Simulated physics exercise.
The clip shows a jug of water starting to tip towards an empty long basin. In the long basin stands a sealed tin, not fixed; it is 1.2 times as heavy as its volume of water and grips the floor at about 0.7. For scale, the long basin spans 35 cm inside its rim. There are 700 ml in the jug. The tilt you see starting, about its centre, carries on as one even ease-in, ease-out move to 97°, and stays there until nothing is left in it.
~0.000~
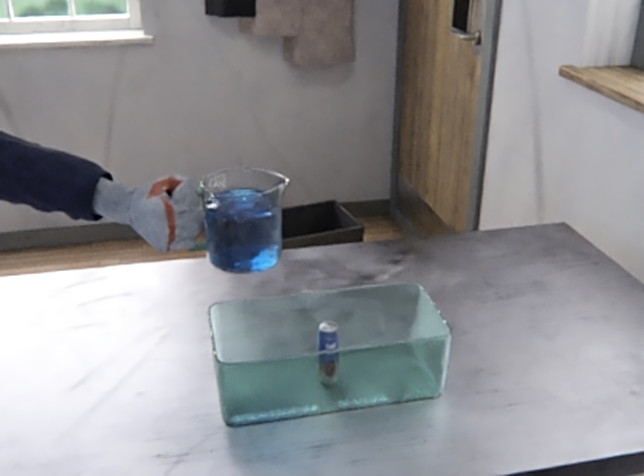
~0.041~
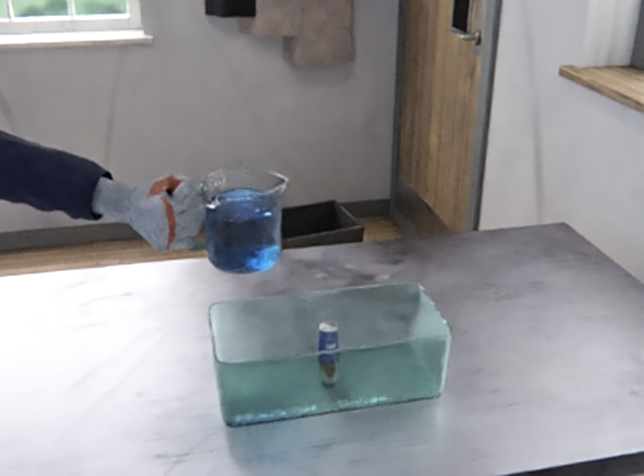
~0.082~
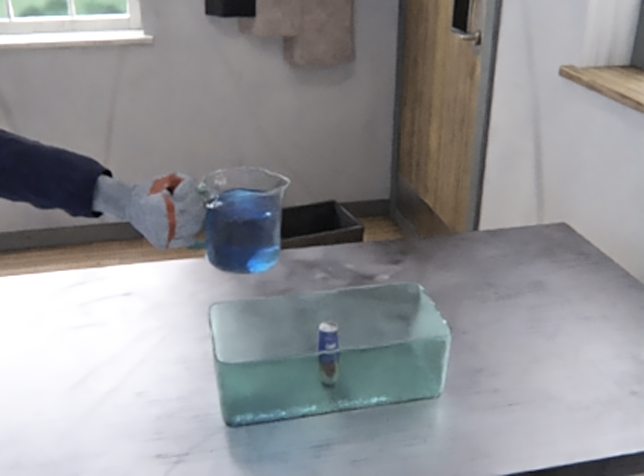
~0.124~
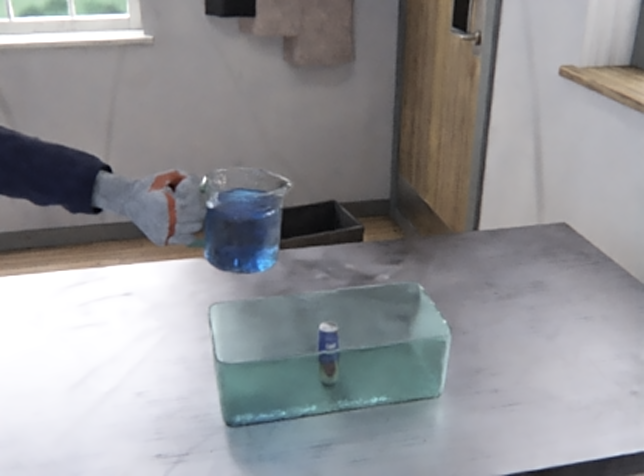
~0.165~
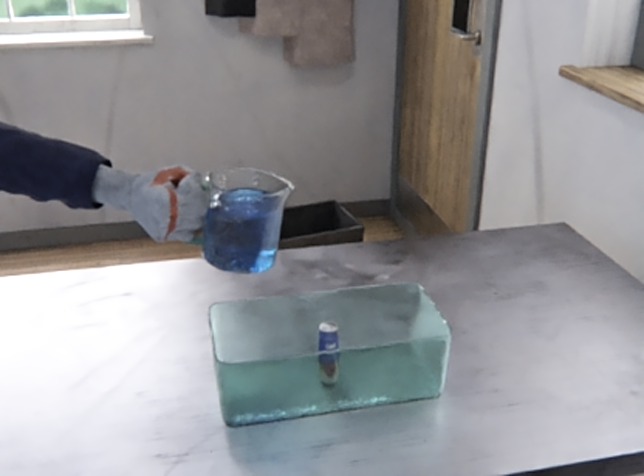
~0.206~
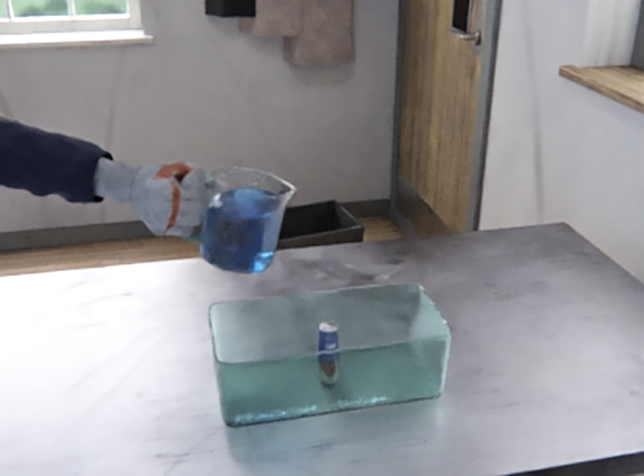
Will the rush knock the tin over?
It remains upright.
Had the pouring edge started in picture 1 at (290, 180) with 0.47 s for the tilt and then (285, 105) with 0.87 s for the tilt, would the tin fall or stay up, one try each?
First it keeps standing; then it keeps standing.
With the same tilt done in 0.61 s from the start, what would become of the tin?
The tin remains upright.
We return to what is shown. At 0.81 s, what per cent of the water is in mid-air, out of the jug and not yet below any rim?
About 30 per cent.
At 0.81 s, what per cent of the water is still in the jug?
About 36 per cent.
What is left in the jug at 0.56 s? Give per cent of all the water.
Near 86 in a hundred.
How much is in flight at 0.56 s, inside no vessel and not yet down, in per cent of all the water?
Near 14 in a hundred.
By 0.56 s the tilt is 69° and 86 per cent is still to pour; the tin stands where it began.
By 0.81 s the tilt is 96° and 35 per cent is still to pour; the tin stands where it began.
By 1.08 s the tilt is 97° and 9 per cent is still to pour; the tin stands where it began.
By 1.37 s the tilt is 97° and 2 per cent is still to pour; the tin stands where it began.
At rest the tin stands where it began.
